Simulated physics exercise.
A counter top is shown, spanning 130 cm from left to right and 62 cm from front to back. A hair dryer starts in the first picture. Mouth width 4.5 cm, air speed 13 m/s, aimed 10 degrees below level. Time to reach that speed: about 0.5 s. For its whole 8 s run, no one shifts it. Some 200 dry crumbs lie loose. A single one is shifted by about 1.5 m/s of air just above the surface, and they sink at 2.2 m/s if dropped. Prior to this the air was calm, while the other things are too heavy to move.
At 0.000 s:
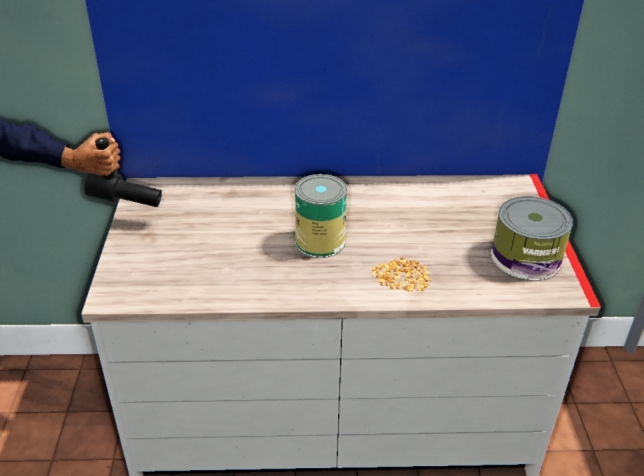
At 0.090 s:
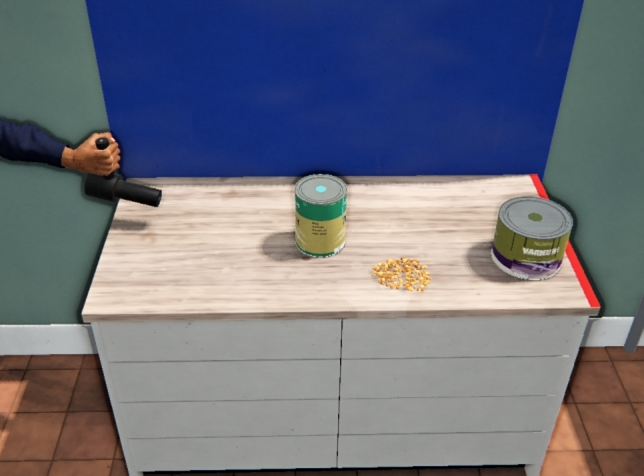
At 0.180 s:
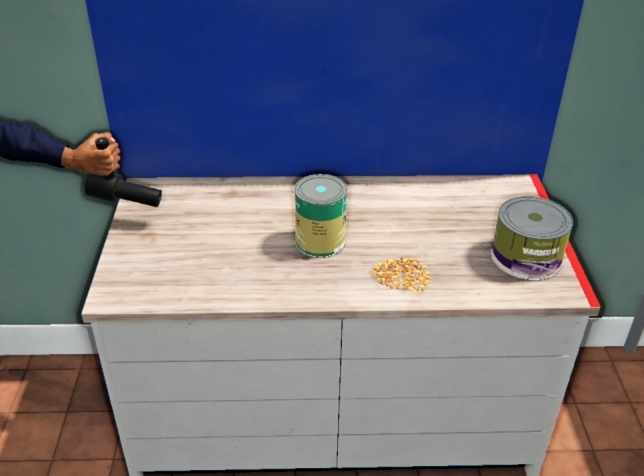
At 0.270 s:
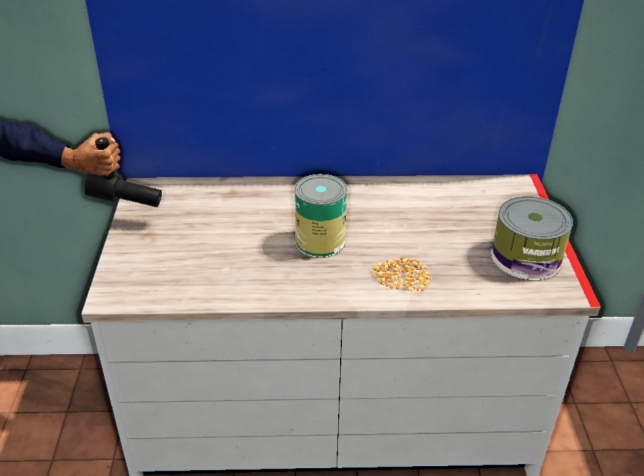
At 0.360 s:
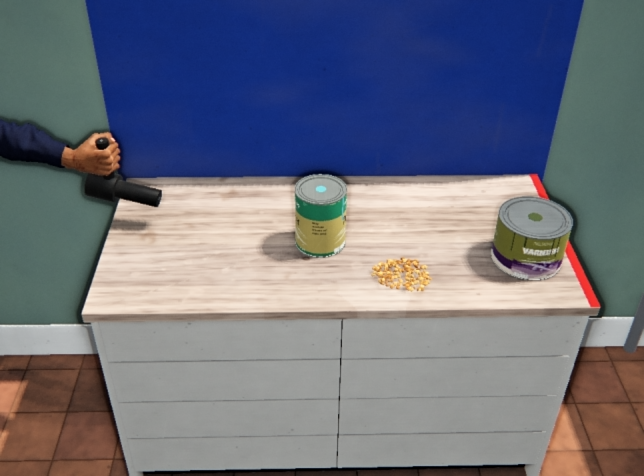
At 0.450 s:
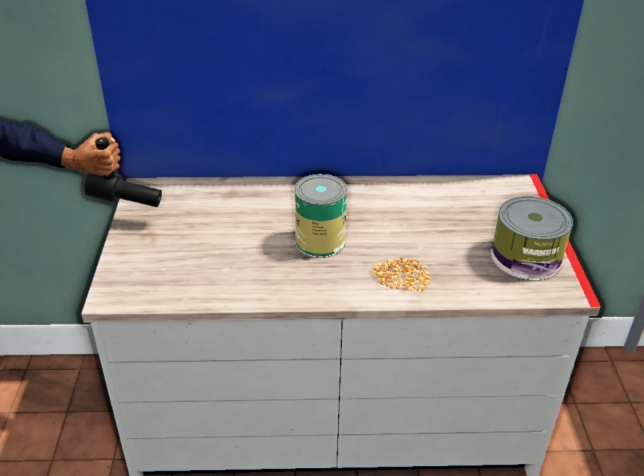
Nothing visibly moves as a hand in a dark blue sleeve holds a black hair dryer level with the counter's left end, pointing right, and the camera stays still. The view looks down from the front on a pale wood-grain counter top with white drawers, a blue panel and green walls behind. A green and yellow tin stands mid-counter, golden crumbs lie loose right of it, and a larger olive and purple tin sits near the red right edge.
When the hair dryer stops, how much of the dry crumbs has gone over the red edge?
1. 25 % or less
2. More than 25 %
1.
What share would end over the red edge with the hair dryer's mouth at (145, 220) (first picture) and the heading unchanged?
You'd be looking at something like 60 in a hundred.
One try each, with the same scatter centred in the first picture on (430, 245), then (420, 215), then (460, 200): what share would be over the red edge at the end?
It goes 0 %, then 40 %, then 90 %.
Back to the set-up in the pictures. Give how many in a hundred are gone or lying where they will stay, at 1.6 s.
That works out to some 100 %.
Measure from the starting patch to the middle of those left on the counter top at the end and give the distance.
Distance: Approx. 0 cm.
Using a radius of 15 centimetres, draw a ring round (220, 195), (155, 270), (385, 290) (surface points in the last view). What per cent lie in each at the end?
Roughly 0 %, 0 % and 100 %, in that order.
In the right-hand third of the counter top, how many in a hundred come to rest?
It comes out near 10 in a hundred.
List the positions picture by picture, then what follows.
The middle of the dry crumbs is near (400, 273), none has stirred yet and the mouth of the hair dryer is at (159, 199), in the first picture.
The middle of the dry crumbs is near (400, 271), none has stirred yet and the red edge is centred on (565, 233), in the second picture.
The middle of the dry crumbs is near (400, 271), none has stirred yet, the top of a tin is at (321, 189) and the top of a large tin is at (535, 217), in the third picture.
The middle of the dry crumbs is near (400, 271) and none has stirred yet, in the fourth picture.
The middle of the dry crumbs is near (400, 271) and none has stirred yet, in the fifth picture.
The middle of the dry crumbs is near (400, 271) and none has stirred yet, in the sixth picture.
After 1.6 s, 0 % are over the red edge; the middle of those still in play is near (400, 271); 97 % have settled or left.
After 2.6 s, 0 % are over the red edge; the middle of those still in play is near (400, 271); 98 % have settled or left.
After 4.4 s, 0 % are over the red edge; the middle of those still in play is near (400, 271); 98 % have settled or left.
After 8.0 s, at the end, 0 % are over the red edge; the middle of those still in play is near (400, 271).
